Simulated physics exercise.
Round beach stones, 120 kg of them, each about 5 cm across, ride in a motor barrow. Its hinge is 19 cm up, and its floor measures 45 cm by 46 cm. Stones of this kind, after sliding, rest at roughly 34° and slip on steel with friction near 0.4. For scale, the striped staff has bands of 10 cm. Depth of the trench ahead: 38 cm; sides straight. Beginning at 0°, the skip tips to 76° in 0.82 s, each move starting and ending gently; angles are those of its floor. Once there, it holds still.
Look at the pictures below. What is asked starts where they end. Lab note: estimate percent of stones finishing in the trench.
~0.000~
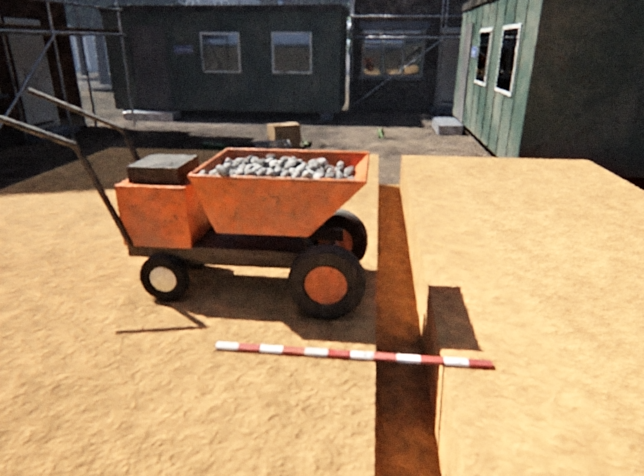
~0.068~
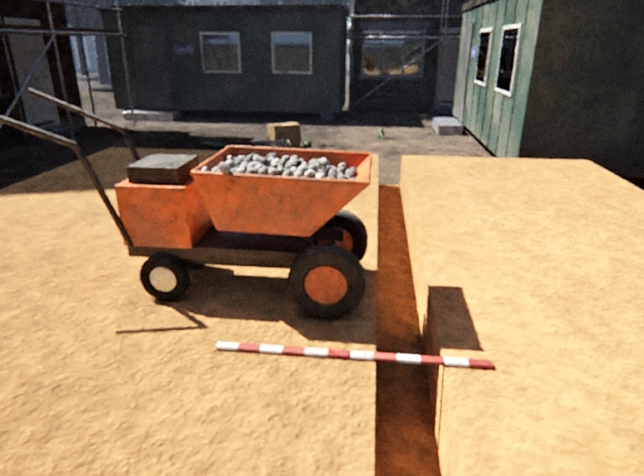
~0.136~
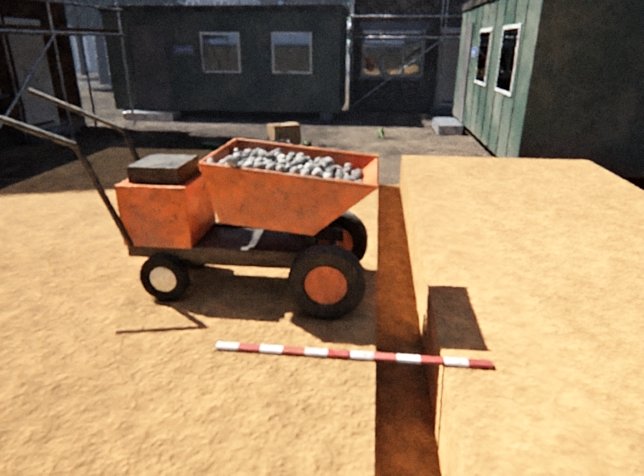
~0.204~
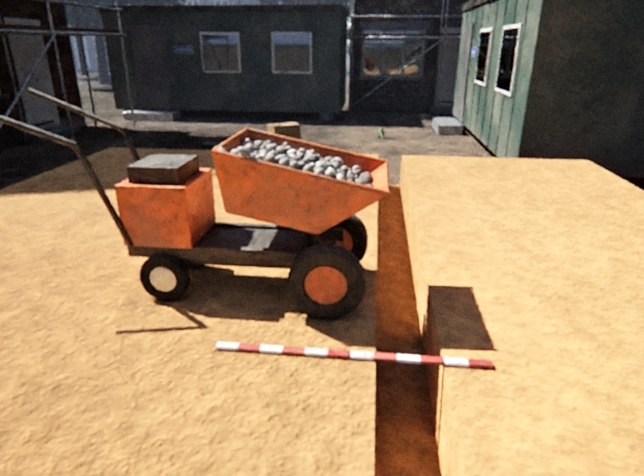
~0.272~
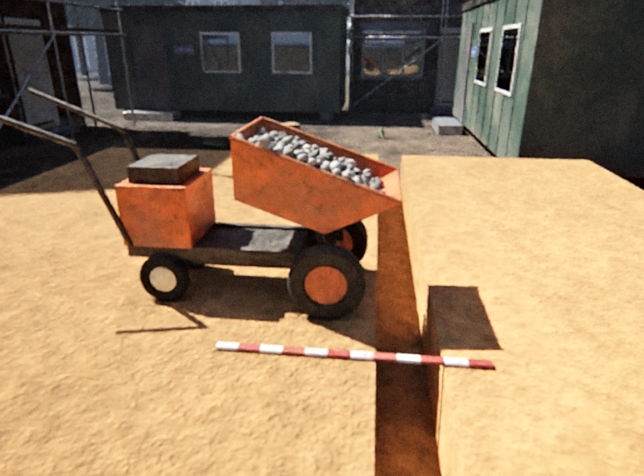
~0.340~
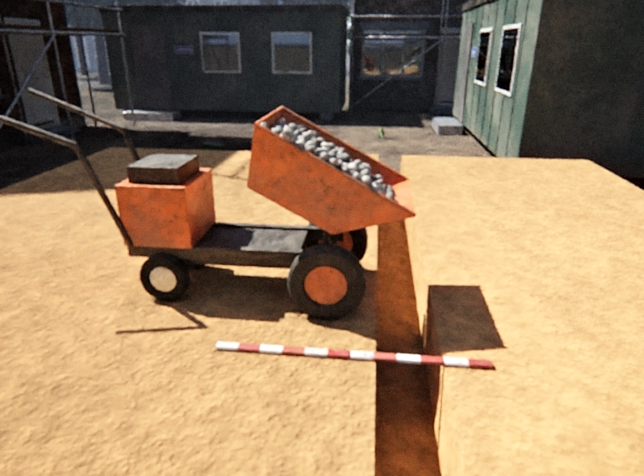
Approx. 6 %.
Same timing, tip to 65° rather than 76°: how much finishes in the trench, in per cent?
Some 5% would finish there.
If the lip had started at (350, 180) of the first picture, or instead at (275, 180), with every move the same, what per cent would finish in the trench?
Result: Close to 15 then close to 95 per cent.
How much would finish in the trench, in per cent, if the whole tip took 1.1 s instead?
Then some 5 per cent would.
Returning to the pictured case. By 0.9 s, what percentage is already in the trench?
About 0%.
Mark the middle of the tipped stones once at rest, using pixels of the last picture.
Look at roughly (508, 296).
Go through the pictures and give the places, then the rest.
In the first picture, the skip is at 0°, its lip at (366, 182); the top of the load is at (285, 164).
In the second picture, the skip is at 1°, its lip at (369, 183); the top of the load is at (281, 162); the stones move at 0.3 m/s on average.
In the third picture, lip at (377, 187), floor tilted 6°, highest stones at (261, 157); the stones move at 0.7 m/s on average.
In the fourth picture, lip at (389, 193), floor tilted 12°, highest stones at (258, 148); the stones move at 0.9 m/s on average.
In the fifth picture, the skip is at 20°, its lip at (402, 203); the top of the load is at (268, 138); the stones move at 1.1 m/s on average.
In the sixth picture, the skip is at 28°, its lip at (415, 216); the top of the load is at (282, 129); the stones move at 1.2 m/s on average.
After 0.6 s the floor is at 65°; 100 % in the skip; the foremost stones are at (448, 252).
After 0.9 s the floor is at 76°; 43 % in the skip, 57 % past the trench; the foremost stones are at (548, 303).
After 1.3 s the floor is at 76°; 5 % in the skip, 1 % in the trench, 94 % past the trench; the foremost stones are past the picture's edge.
After 3.2 s the floor is at 76°; 0 % in the skip, 6 % in the trench, 94 % past the trench; the foremost stones are past the picture's edge.
